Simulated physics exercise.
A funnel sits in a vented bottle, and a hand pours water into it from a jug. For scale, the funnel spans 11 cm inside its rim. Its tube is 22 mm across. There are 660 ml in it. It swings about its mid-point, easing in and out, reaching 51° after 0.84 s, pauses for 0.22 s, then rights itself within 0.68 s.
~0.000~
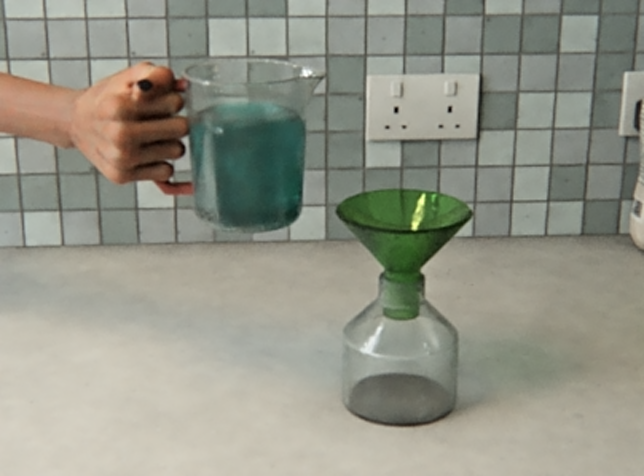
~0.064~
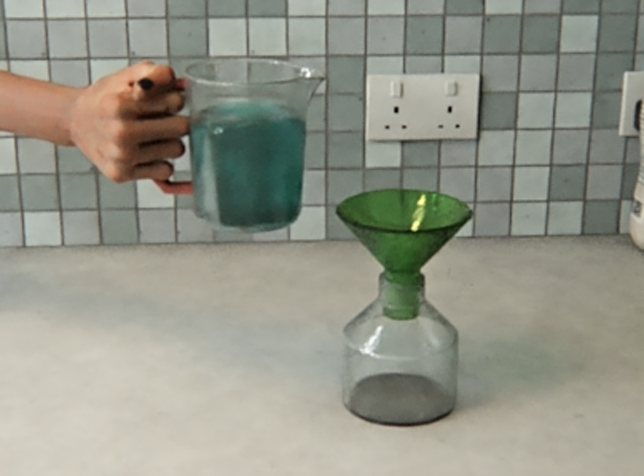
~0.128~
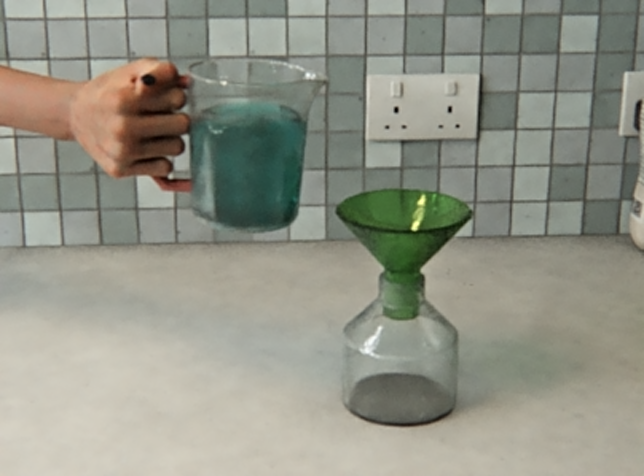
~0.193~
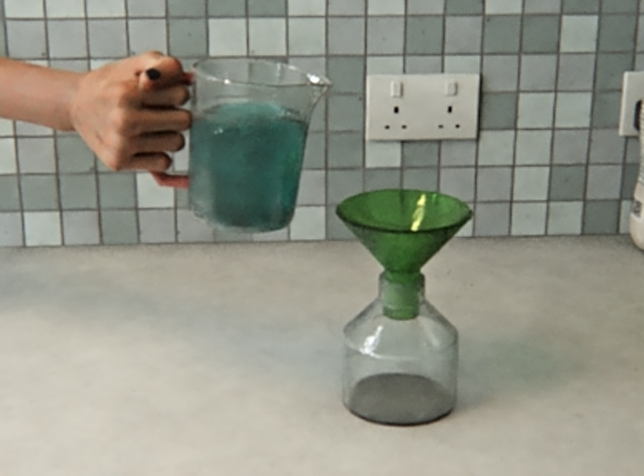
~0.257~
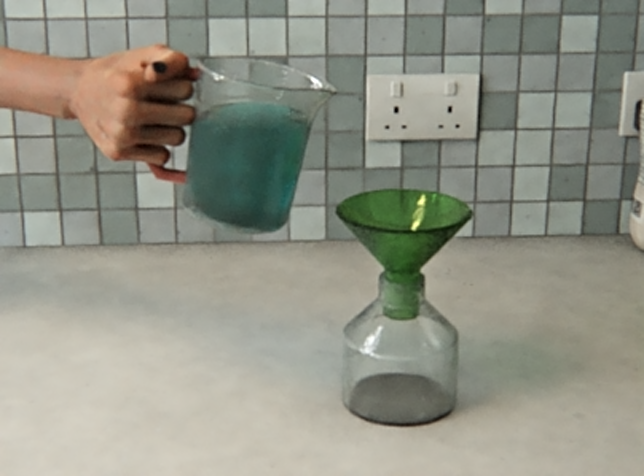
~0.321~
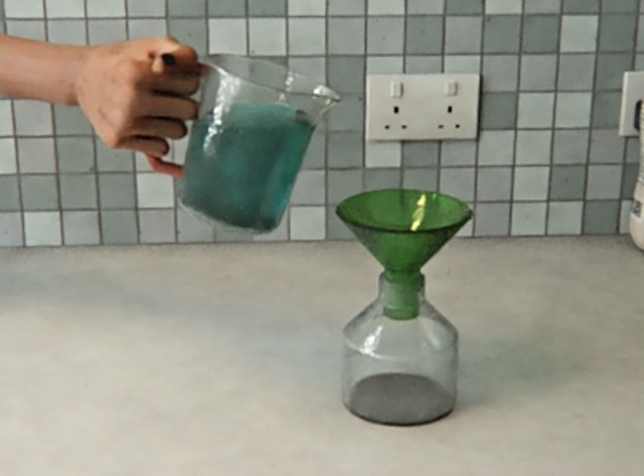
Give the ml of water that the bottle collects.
The bottle gets roughly 130 ml.
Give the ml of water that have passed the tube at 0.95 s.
Some 40 ml.
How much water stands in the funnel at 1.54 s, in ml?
About 0 ml.
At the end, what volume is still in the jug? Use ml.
Some 530 ml.
By 0.69 s the tilt is 47° and 0 ml has passed the tube, 0 ml is in the funnel, 645 ml in the jug and 0 ml has missed.
By 0.95 s the tilt is 51° and 40 ml has passed the tube, 20 ml is in the funnel, 580 ml in the jug and 0 ml has missed.
By 1.23 s the tilt is 43° and 95 ml has passed the tube, 15 ml is in the funnel, 540 ml in the jug and 0 ml has missed.
By 1.54 s the tilt is 10° and 130 ml has passed the tube, 0 ml is in the funnel, 535 ml in the jug and 0 ml has missed.
At rest 130 ml has passed the tube, 0 ml is in the funnel, 535 ml in the jug and 0 ml has missed.
